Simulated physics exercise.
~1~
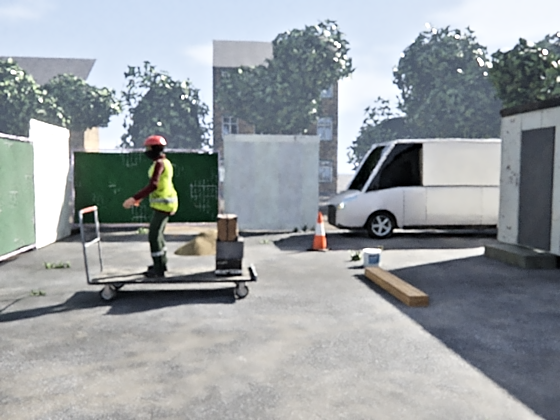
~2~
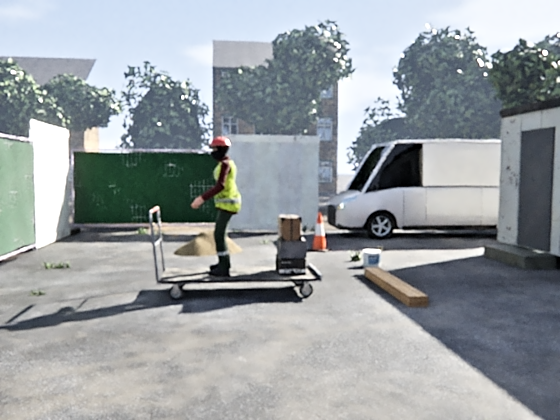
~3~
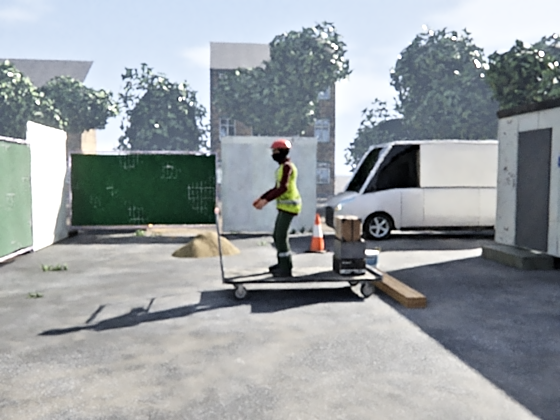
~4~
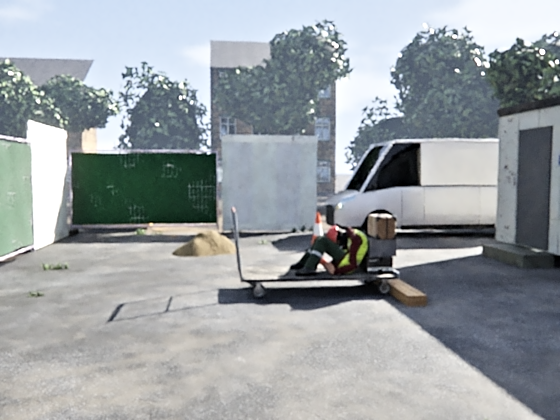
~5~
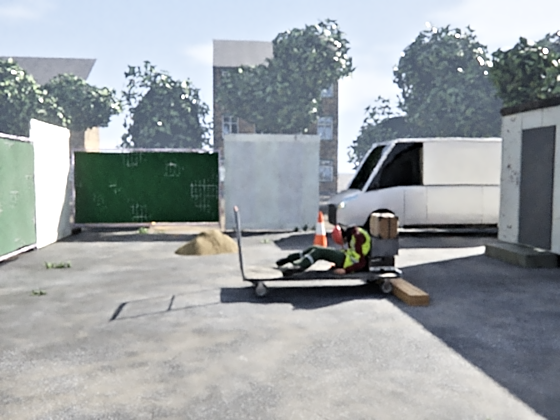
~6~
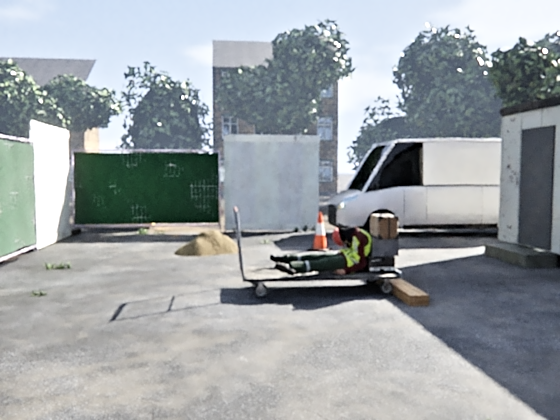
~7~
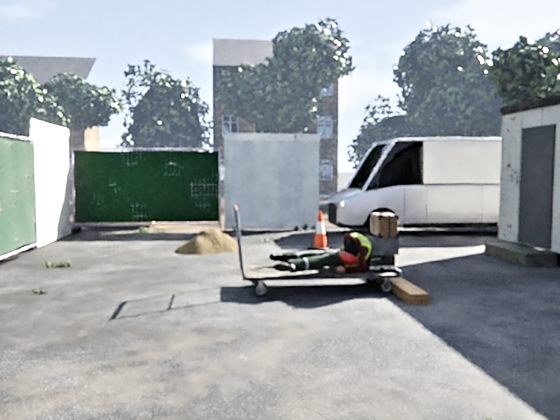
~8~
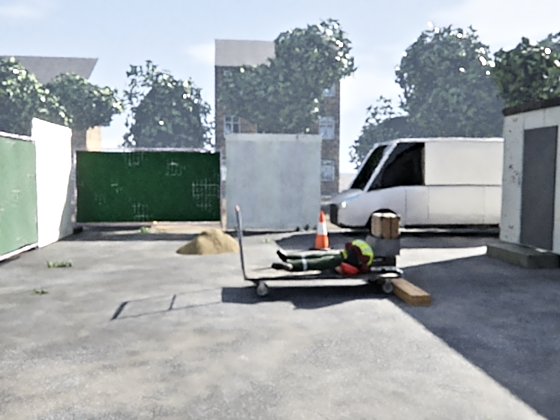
The footage shows a flat trolley carrying a standing figure in a red helmet and yellow vest, with a small stack of boxes, rolling right across a yard. It stops at a low kerb, the figure collapses onto the deck and ends lying against the still-stacked boxes.
